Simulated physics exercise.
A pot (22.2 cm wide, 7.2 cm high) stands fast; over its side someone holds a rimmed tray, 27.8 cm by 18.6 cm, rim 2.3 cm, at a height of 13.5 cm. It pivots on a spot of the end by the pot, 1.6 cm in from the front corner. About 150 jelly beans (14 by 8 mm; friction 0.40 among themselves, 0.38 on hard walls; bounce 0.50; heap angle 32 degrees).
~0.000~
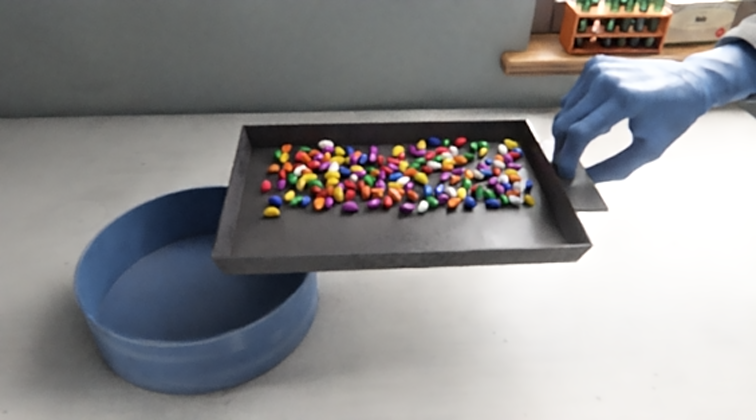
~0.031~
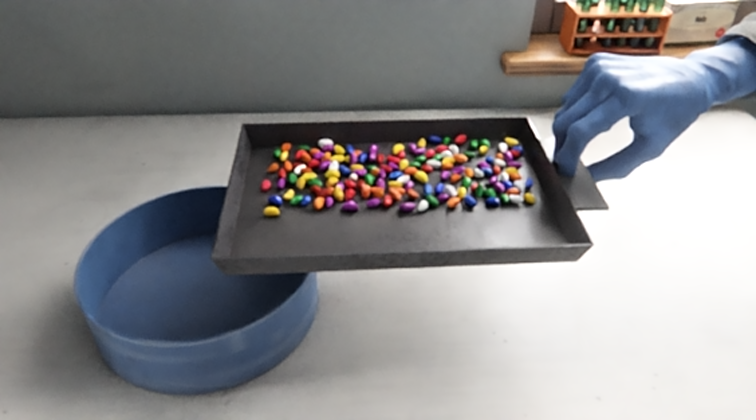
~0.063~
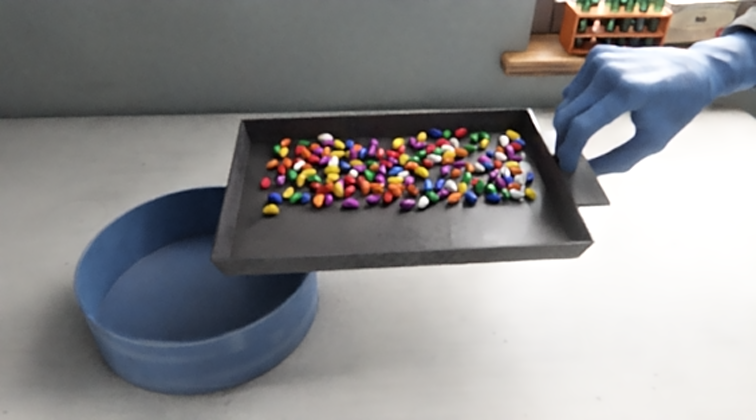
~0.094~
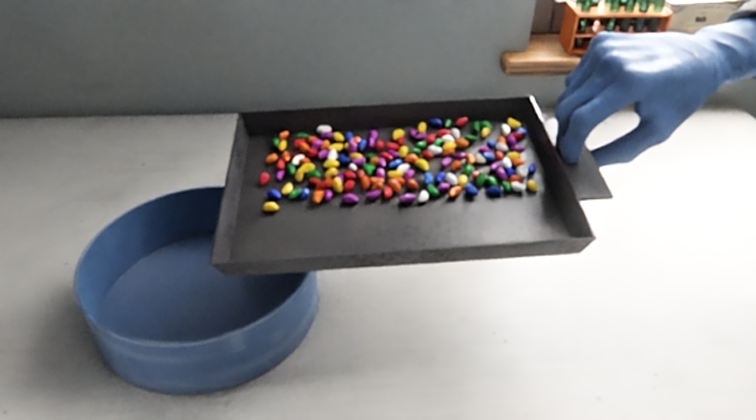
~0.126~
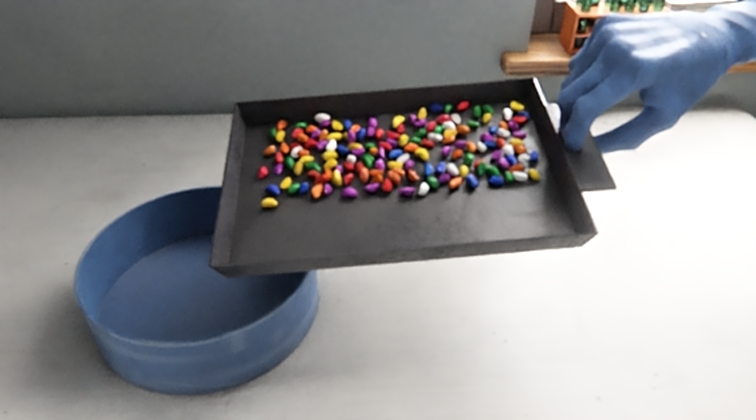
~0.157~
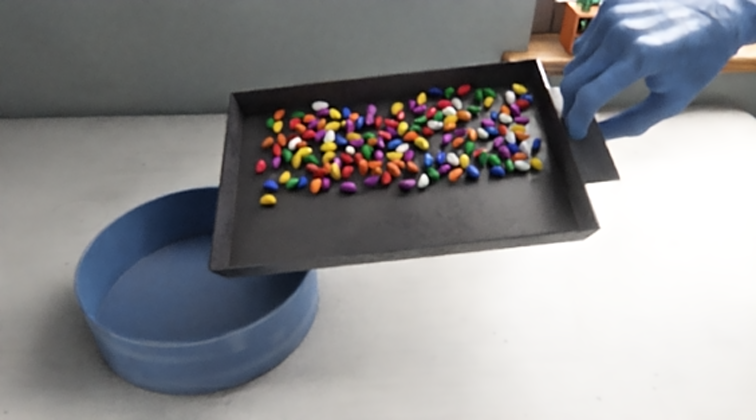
The video shows a blue-gloved hand holding a dark rimmed tray of colourful jelly beans partly over a round blue pot, then raising the tray's right end so it slants down toward the left, the beans staying spread across it.
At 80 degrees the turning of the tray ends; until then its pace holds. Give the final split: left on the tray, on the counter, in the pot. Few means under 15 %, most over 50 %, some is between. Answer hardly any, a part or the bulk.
Left on the tray: Hardly any; on the counter: The bulk; in the pot: Hardly any.
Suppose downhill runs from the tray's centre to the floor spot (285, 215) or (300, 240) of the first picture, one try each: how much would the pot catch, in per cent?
About 75 and 20 per cent.
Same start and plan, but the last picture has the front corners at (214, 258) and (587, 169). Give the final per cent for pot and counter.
Pot 40, counter 60.
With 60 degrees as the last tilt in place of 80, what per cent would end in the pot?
It would be near 0 per cent.
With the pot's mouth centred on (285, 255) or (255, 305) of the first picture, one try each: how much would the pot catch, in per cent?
Some 0 and 60 per cent.
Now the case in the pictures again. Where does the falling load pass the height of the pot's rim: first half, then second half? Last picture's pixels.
First near (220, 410), later near (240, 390).
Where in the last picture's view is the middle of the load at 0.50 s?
At about (324, 232).
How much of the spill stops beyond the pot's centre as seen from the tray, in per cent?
Roughly 40 per cent.
Then, at 0.36 s, tilt 48 degrees; the tray holds 100 %, the pot 0 %.
After 0.50 s, tilt 71 degrees; the tray holds 100 %, the pot 0 %.
After 0.77 s, tilt 80 degrees; the tray holds 20 %, the pot 0 %.
By 2.3 s all is still; tray 5 %, counter 95 %, pot 0 %.
